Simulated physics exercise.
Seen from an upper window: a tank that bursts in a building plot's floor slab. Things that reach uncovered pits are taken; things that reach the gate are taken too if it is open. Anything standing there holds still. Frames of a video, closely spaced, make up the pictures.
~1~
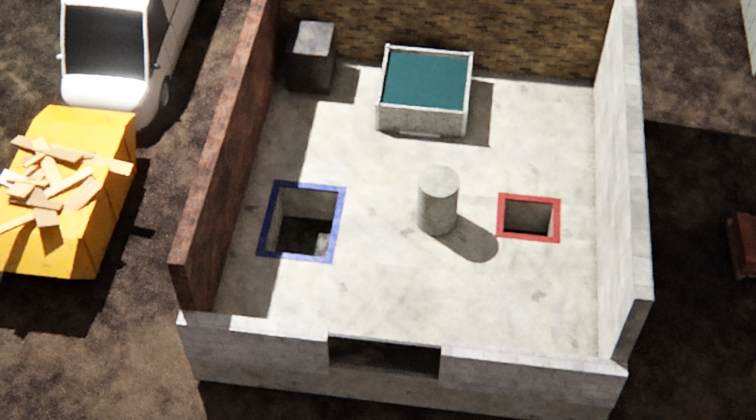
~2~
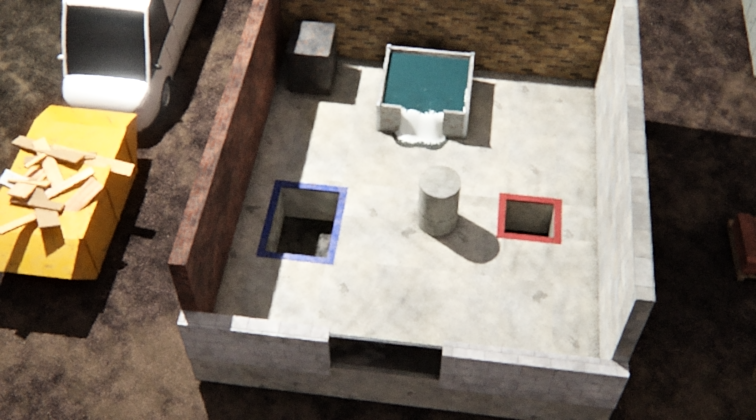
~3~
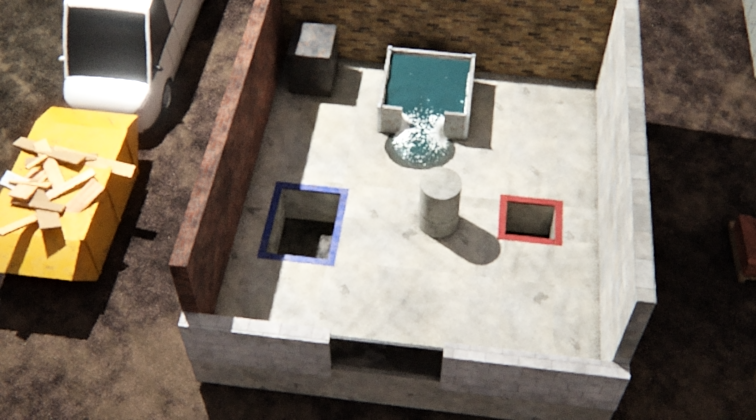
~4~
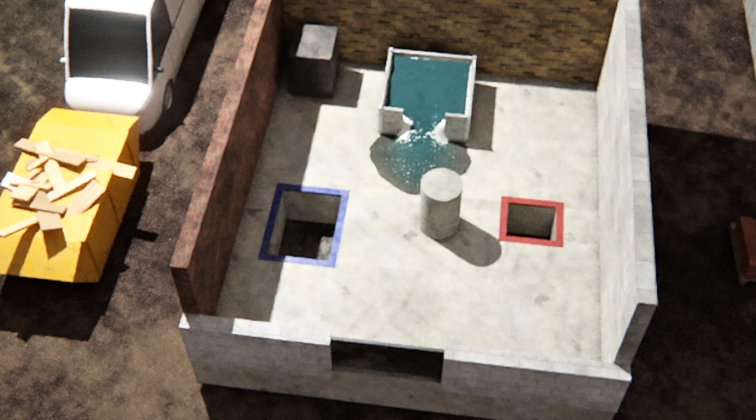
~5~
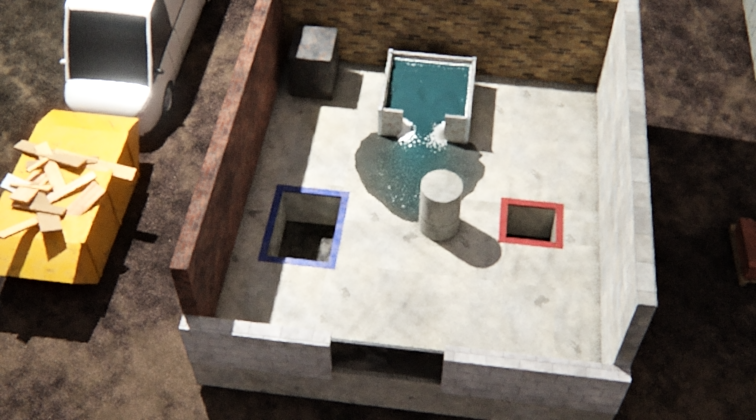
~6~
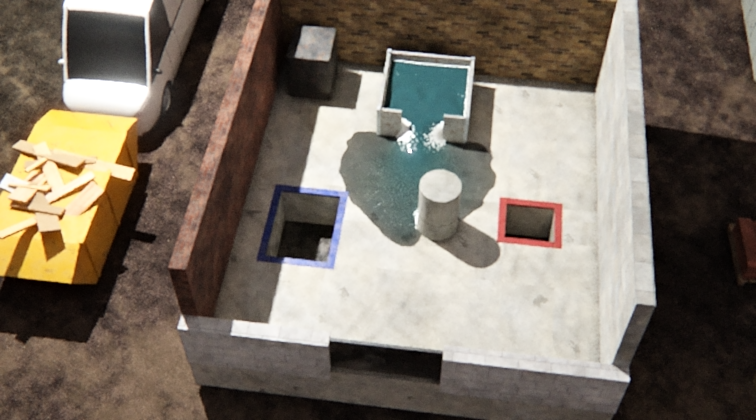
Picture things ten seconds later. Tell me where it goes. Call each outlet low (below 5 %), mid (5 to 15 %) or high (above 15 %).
Outlets - gate: Low; blue pit: High; red pit: High.
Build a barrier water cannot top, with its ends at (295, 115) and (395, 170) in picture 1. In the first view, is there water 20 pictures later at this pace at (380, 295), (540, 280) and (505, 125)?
In turn: Under water, under water, free of water.
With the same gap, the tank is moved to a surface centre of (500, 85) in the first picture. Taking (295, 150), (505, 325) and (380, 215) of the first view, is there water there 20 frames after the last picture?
Okay, first one high and dry, second one got wet, last one got wet.
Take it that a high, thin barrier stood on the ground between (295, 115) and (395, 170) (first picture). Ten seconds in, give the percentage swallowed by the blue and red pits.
Estimated shares: Blue 12 percent, red 25 percent.
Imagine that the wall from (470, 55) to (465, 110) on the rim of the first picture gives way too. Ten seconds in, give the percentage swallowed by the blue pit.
About 4 percent ends up in the blue pit, by my reckoning.
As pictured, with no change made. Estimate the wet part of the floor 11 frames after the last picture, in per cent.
That works out to some 35 in a hundred.
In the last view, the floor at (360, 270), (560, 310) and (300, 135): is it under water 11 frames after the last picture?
The readings in sequence are watered, watered, waterless.
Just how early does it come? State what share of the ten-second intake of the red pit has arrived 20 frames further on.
Roughly 50 percent.
A moment on, water covers 25 % of the floor; the gate 0 %, the blue pit 2 %, the red pit 1 %.
Next, water covers 35 % of the floor; the gate 0 %, the blue pit 6 %, the red pit 4 %.
Then, water covers 35 % of the floor; the gate 0 %, the blue pit 11 %, the red pit 9 %.
Later, water covers 45 % of the floor; the gate 0 %, the blue pit 19 %, the red pit 13 %.
In the end, water covers 55 % of the floor; the gate 0 %, the blue pit 28 %, the red pit 17 %.
